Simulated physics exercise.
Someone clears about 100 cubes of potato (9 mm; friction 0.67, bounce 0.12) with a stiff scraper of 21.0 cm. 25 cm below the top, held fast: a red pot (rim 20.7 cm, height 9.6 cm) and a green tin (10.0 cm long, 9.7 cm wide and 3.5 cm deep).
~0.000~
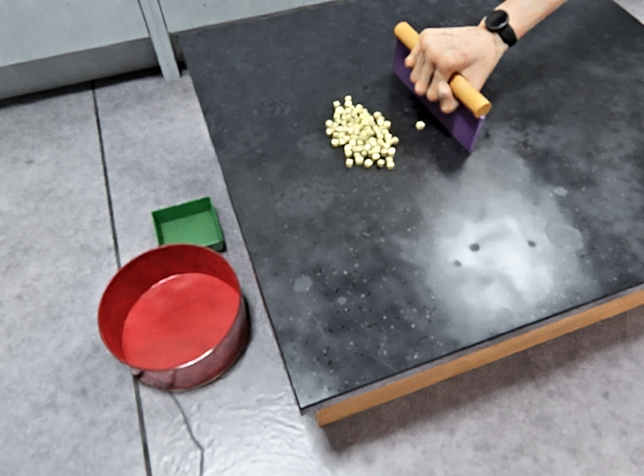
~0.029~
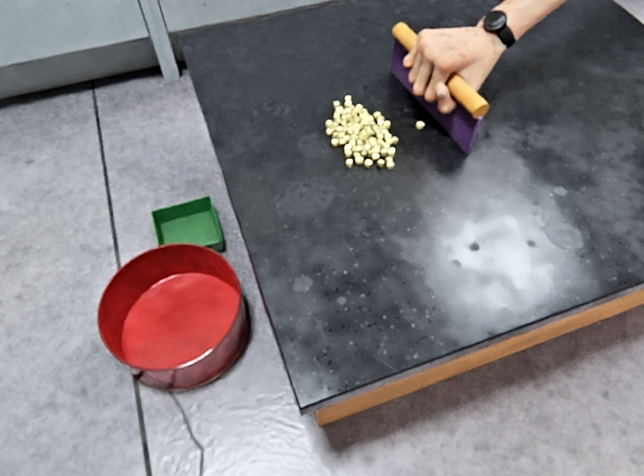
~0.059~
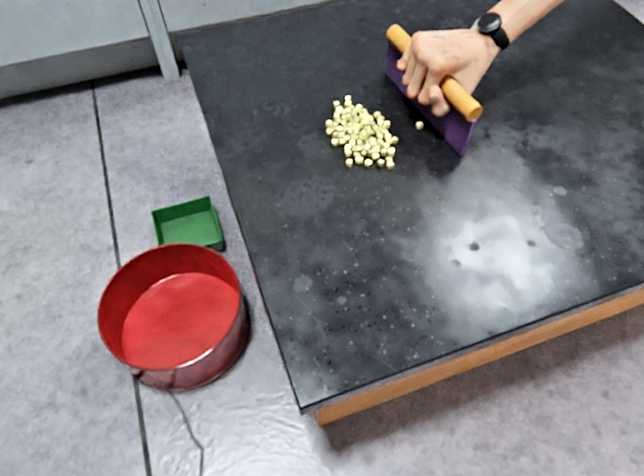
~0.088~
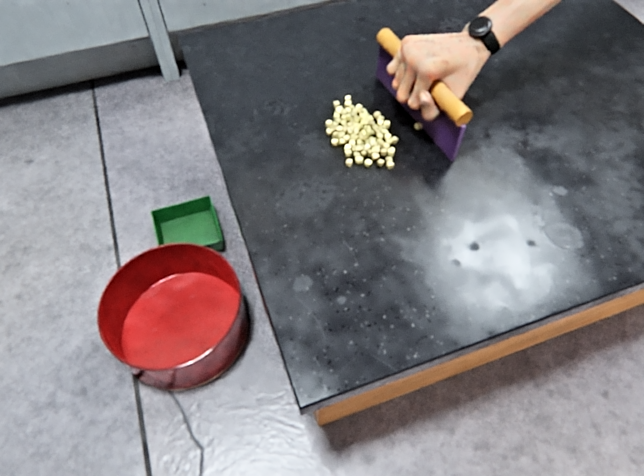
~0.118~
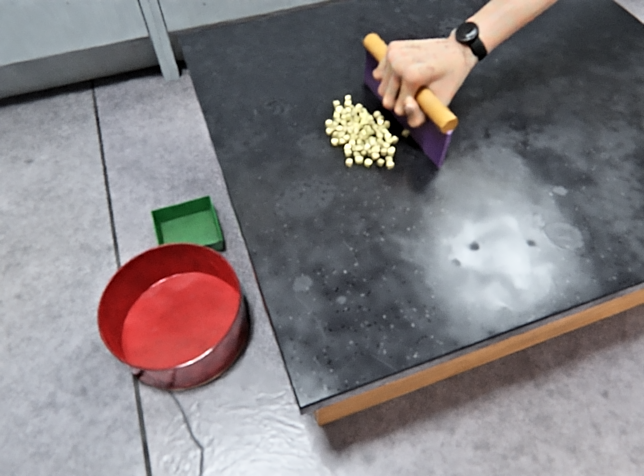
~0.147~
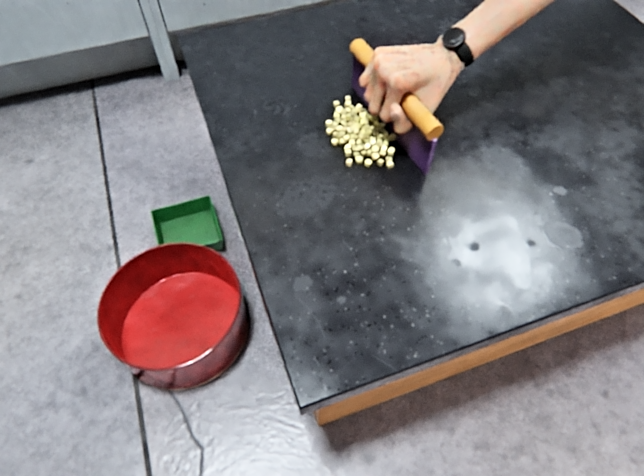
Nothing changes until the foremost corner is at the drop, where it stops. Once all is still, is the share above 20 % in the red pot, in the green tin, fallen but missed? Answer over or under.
Red pot: Over, green tin: Under, missed: Under.
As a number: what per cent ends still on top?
Some 0 per cent.
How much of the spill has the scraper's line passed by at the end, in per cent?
About 0 per cent.
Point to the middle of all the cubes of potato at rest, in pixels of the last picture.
Near (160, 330).
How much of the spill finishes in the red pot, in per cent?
Some 80 per cent.
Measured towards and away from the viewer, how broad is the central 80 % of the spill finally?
Roughly 24 cm.
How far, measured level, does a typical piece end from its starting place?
Some 38 cm.
After 0.34 s, scraper 24 cm from its start, spill 17 cm wide; still on top 100 %.
After 0.52 s, scraper 32 cm from its start, spill 23 cm wide; off the edge, not caught 75 %, still on top 25 %.
After 0.69 s, scraper 32 cm from its start, spill 27 cm wide; red pot 80 %, green tin 5 %, off the edge, not caught 15 %, still on top 5 %.
In the end, at 2.0 s, red pot 80 %, green tin 5 %, fallen but missed 15 %, still on top 0 %.
